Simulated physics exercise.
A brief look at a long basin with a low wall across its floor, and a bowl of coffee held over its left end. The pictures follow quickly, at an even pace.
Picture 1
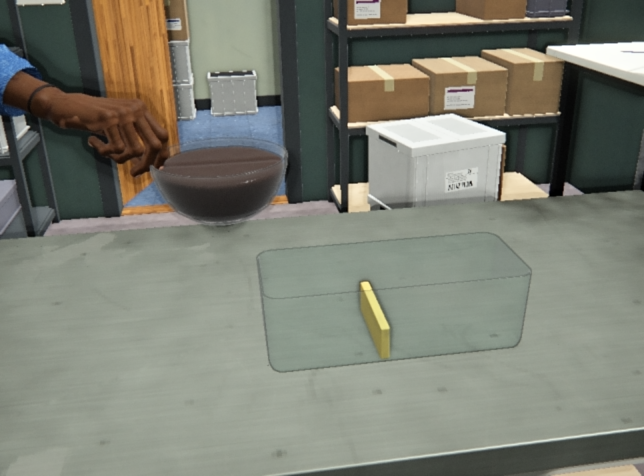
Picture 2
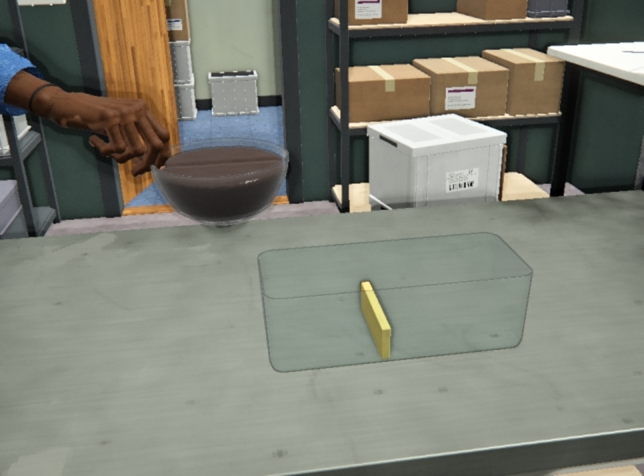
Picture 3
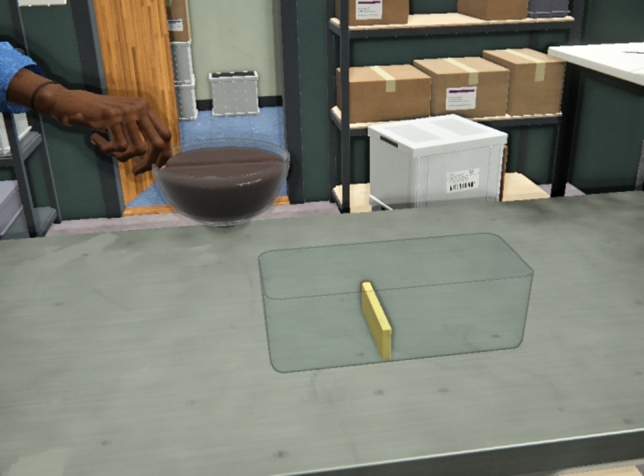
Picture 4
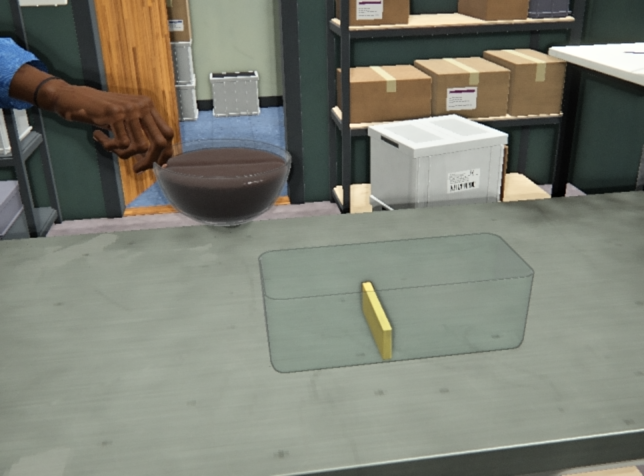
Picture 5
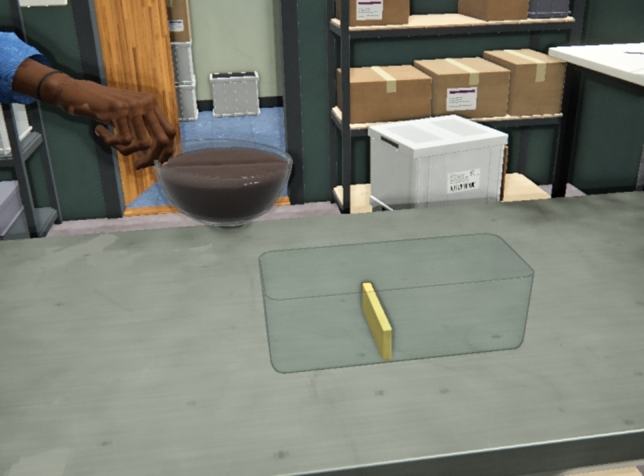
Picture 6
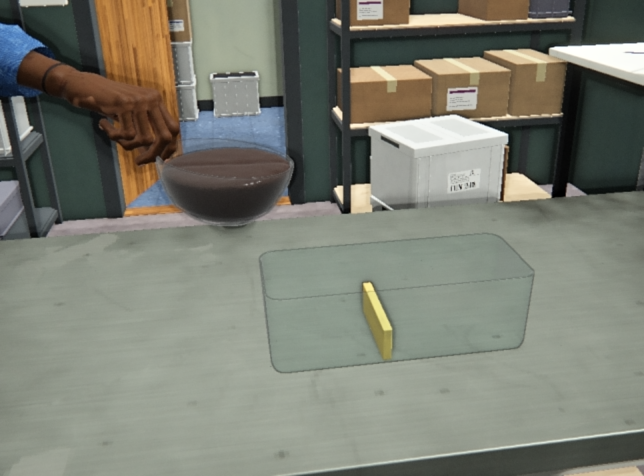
In a storeroom, a hand beside a clear bowl of coffee stayed near it above a see-through basin's left end, a low yellow wall across its floor, while the bowl slowly tilted slightly right.
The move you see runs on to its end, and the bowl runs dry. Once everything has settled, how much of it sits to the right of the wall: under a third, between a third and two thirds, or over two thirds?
I reckon what ends right of the wall does not reach a third.
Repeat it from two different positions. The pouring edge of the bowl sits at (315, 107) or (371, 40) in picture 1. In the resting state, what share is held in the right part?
Start one gives some 60 %, start two some 95 %.
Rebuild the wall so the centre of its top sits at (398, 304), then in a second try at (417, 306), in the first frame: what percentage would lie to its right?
First try: Roughly 5 per cent; second try: 15 per cent.
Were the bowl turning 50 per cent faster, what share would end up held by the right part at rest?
I'd estimate about 15 percent ends up there.
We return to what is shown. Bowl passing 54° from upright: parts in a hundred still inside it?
Near 50 per cent.
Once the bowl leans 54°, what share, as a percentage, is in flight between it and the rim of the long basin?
30 %.
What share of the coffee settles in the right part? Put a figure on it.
I'd say close to 10 per cent.
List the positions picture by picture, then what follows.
In the first picture, it leans 0°; its right rim is at (286, 153); the coffee meets the walls at (154, 168) and (283, 159); the long basin's rim runs from (260, 275) to (513, 253); the wall's top is at (374, 305).
In the second picture, it leans 0°; its right rim is at (287, 154); the coffee meets the walls at (155, 168) and (284, 160).
In the third picture, it leans 1°; its right rim is at (288, 155); the coffee meets the walls at (156, 168) and (285, 161).
In the fourth picture, it leans 3°; its right rim is at (290, 157); the coffee meets the walls at (158, 167) and (287, 161).
In the fifth picture, it leans 6°; its right rim is at (291, 160); the coffee meets the walls at (159, 168) and (288, 162).
In the sixth picture, it leans 9°; its right rim is at (292, 164); the coffee meets the walls at (162, 168) and (290, 162).
A moment on, the bowl is tipped part way and 50 per cent is still to pour, 21 is left of the wall and 0 right of it.
Next, the bowl is tipped on its side and 5 per cent is still to pour, 87 is left of the wall and 1 right of it.
Then the bowl is tipped on its side and 0 per cent is still to pour, 89 is left of the wall and 11 right of it.
Later the bowl is tipped on its side and 0 per cent is still to pour, 89 is left of the wall and 11 right of it.
Finally, 89 per cent lies left of the wall, 11 right of it and 0 outside.
